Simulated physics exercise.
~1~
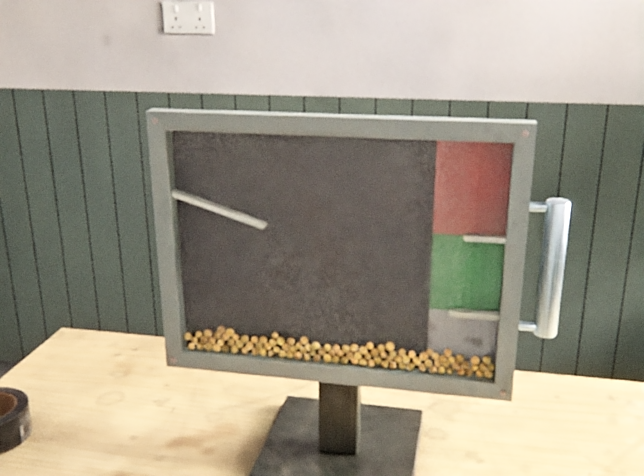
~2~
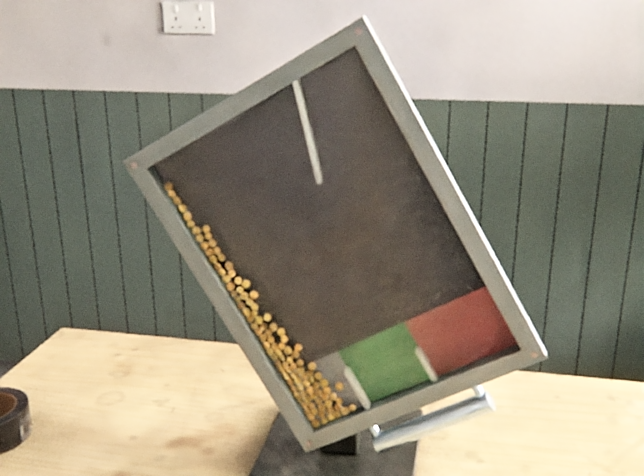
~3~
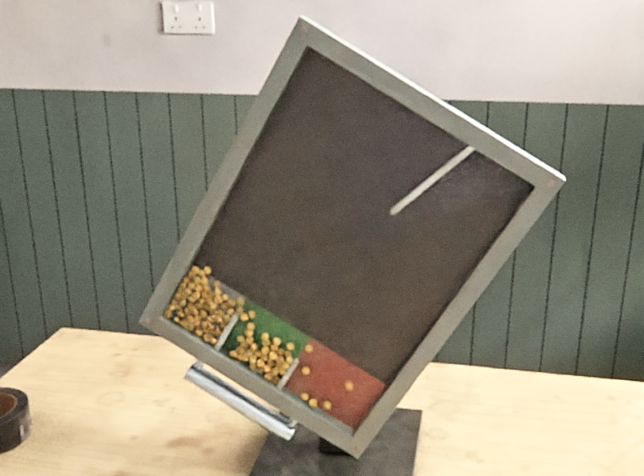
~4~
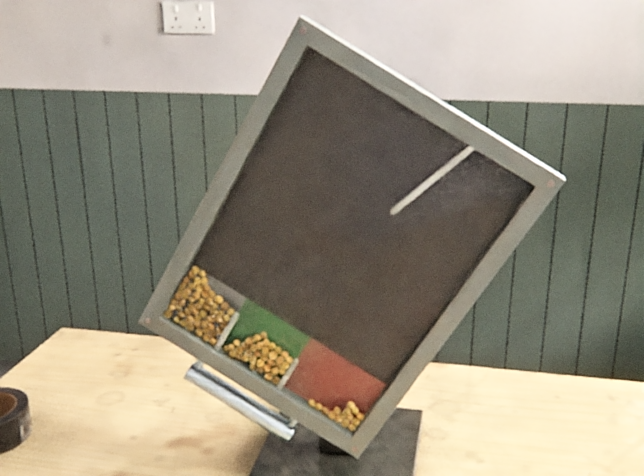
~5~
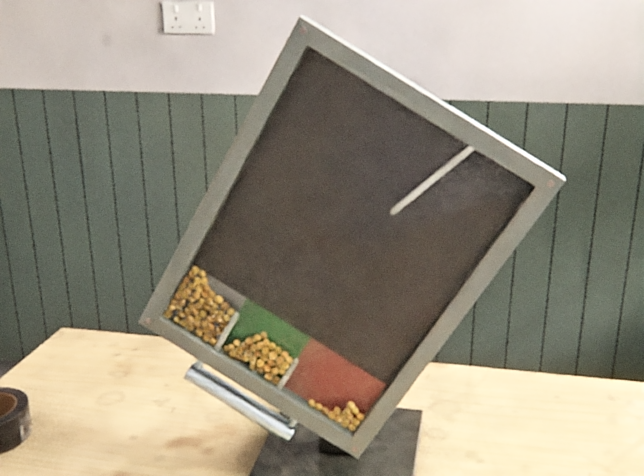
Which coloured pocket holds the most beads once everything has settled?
The grey pocket holds the most beads, with fewer in the green one and fewest in the red one.
